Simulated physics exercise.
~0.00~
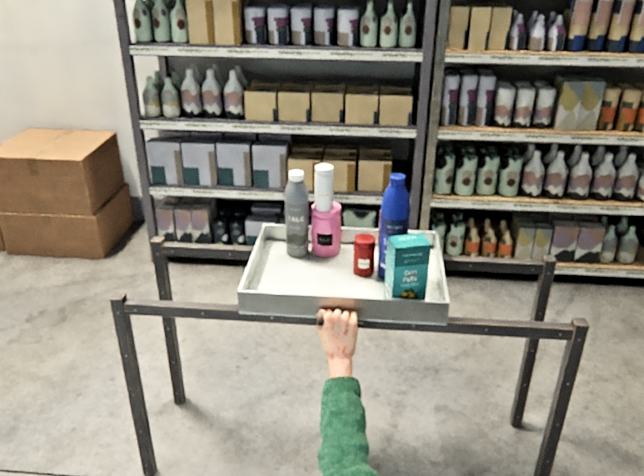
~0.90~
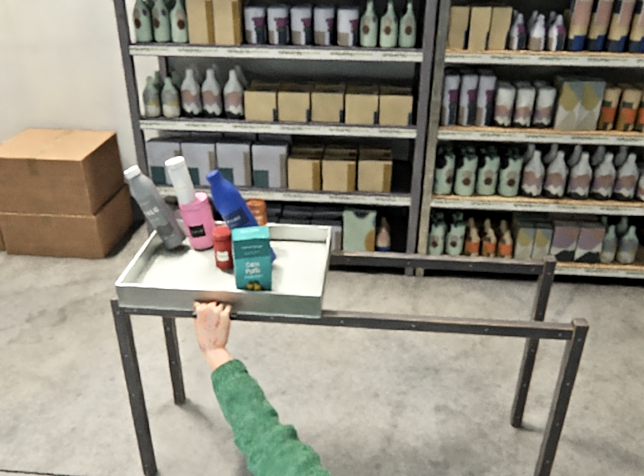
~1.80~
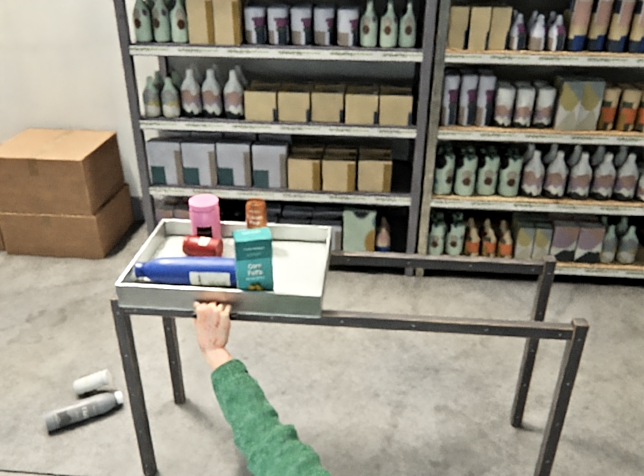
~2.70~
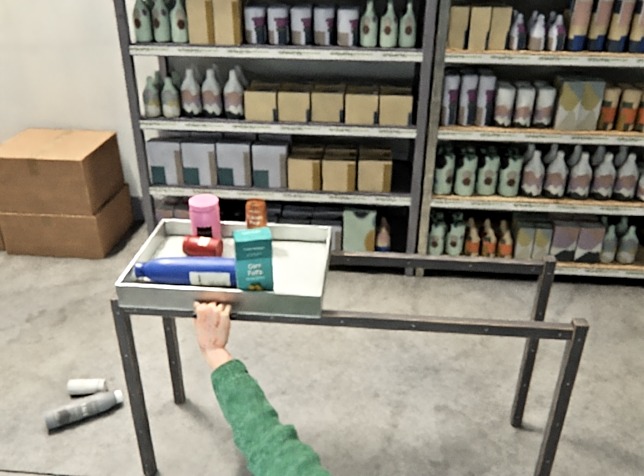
A hand pulls a tray left, toppling several containers and spilling two onto the floor.
